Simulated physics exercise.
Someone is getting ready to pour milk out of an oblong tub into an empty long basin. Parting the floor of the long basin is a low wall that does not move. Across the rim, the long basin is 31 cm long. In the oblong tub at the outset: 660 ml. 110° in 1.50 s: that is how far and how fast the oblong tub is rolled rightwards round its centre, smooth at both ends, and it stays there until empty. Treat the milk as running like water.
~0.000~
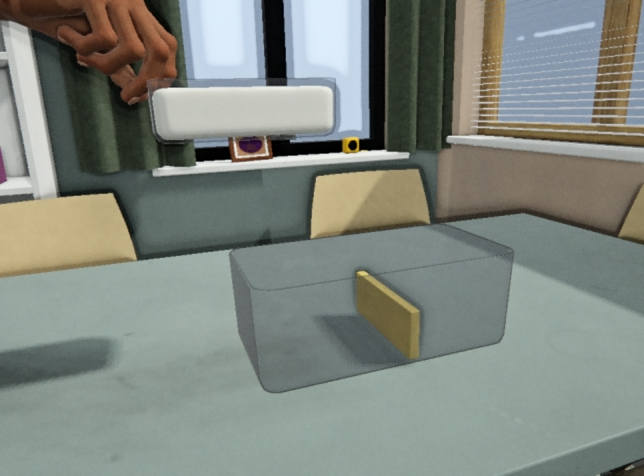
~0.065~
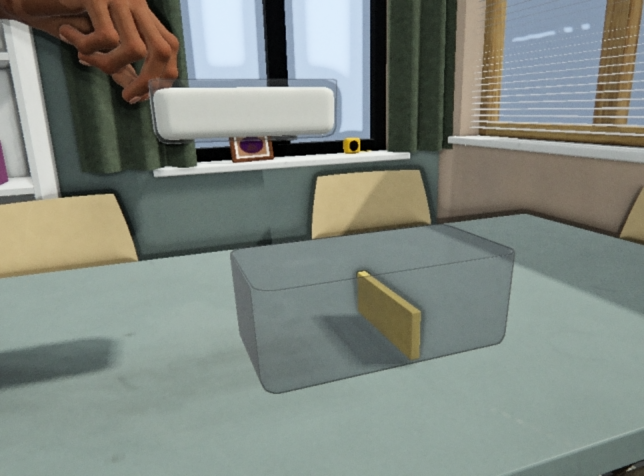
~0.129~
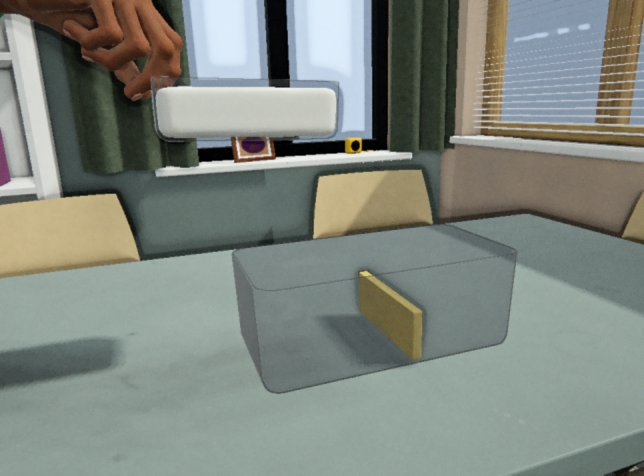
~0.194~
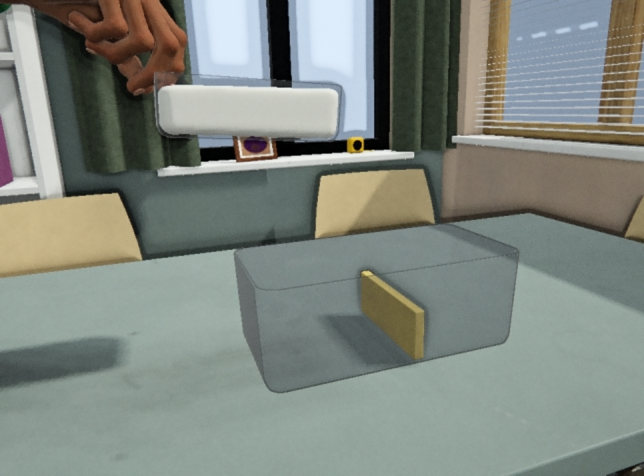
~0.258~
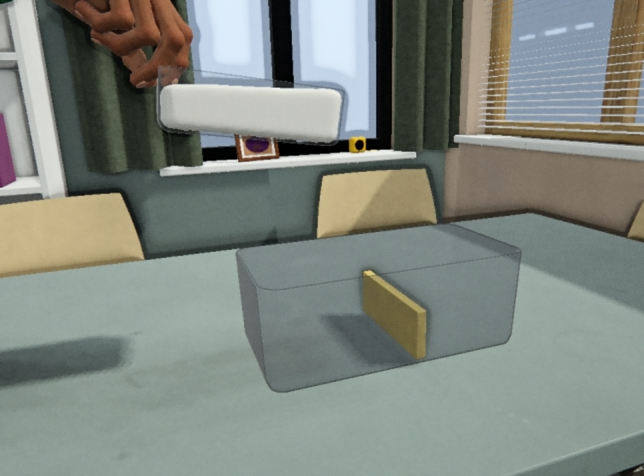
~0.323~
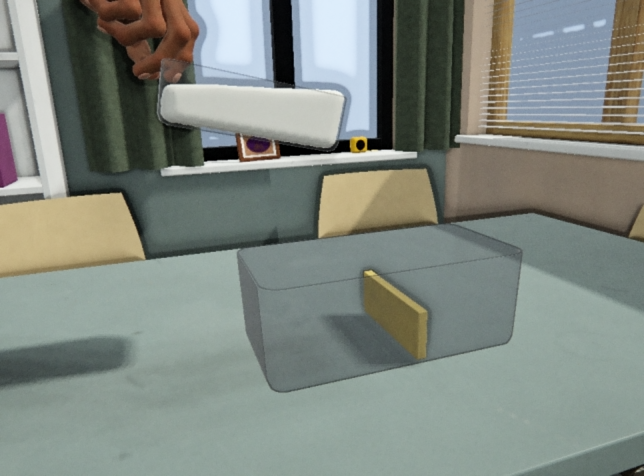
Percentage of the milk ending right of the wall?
54 per cent.
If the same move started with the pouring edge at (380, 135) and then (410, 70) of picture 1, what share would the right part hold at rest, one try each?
Around 80 per cent first, around 75 per cent next.
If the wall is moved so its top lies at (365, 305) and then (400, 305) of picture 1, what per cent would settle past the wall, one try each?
The first try gives 70 percent and the second 40 percent.
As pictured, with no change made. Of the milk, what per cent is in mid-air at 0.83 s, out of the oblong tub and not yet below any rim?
Estimate: About 38 % of all of it.
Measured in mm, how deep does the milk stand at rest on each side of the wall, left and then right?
Left part about 10 mm deep, right part about 20 mm deep.
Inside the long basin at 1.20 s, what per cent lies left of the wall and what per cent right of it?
Left about 36, right about 54.
Then, 0.83 s in, the tilt is 64° and 19 per cent is still to pour, 9 is left of the wall and 32 right of it.
Then, 1.20 s in, the tilt is 99° and 4 per cent is still to pour, 35 is left of the wall and 53 right of it.
Then, 1.58 s in, the tilt is 110° and 0 per cent is still to pour, 42 is left of the wall and 53 right of it.
Then, 2.00 s in, the tilt is 110° and 0 per cent is still to pour, 42 is left of the wall and 53 right of it.
Finally, 42 per cent lies left of the wall, 54 right of it and 4 outside.
